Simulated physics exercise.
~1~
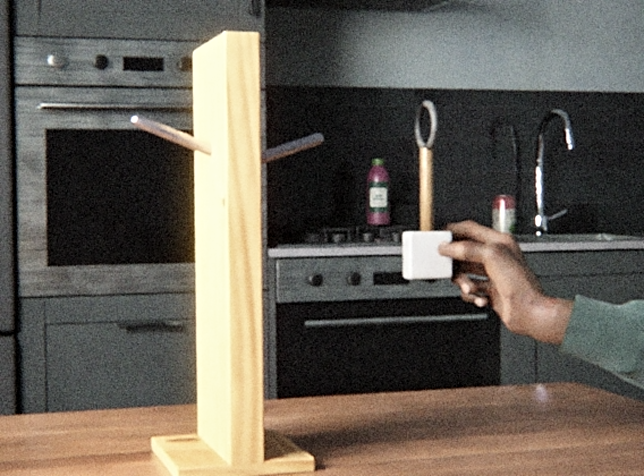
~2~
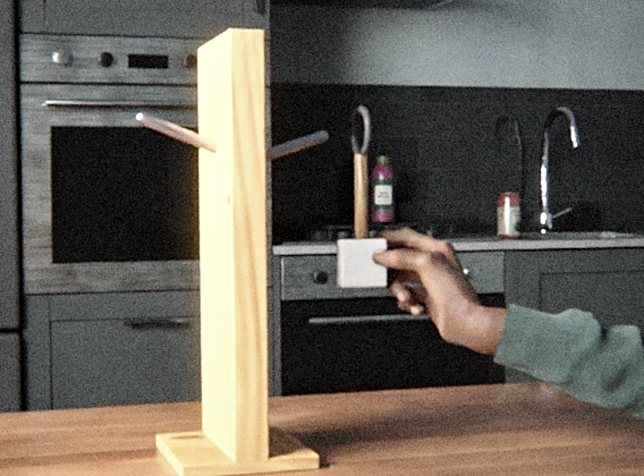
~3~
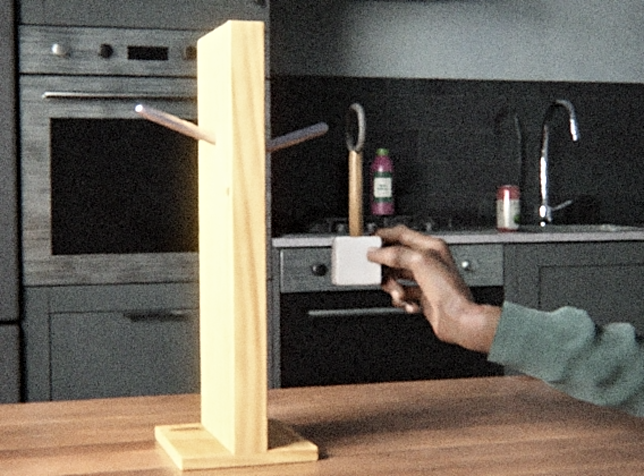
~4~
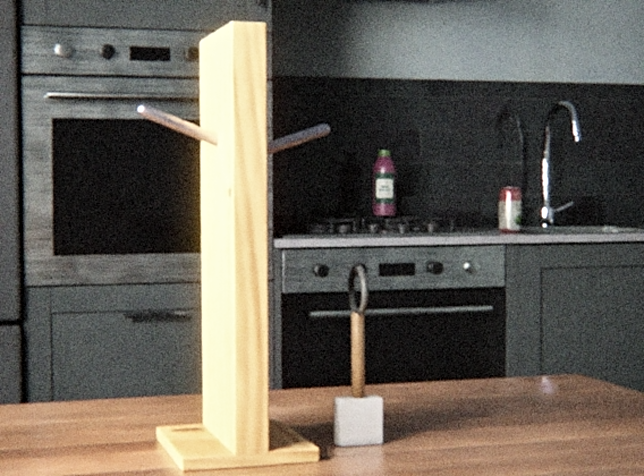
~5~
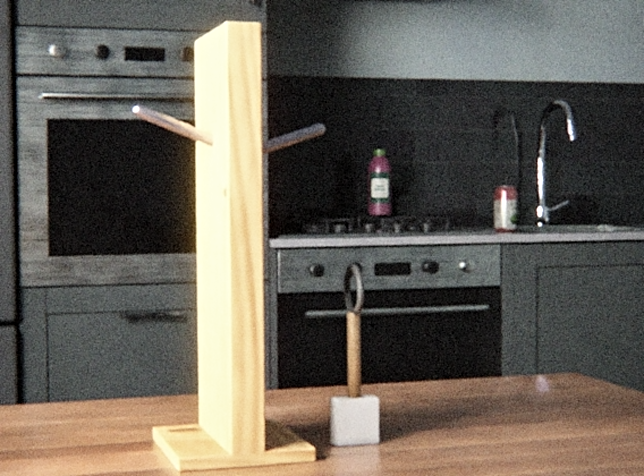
A hand moves a white brush left toward a peg stand, but it ends on the table.
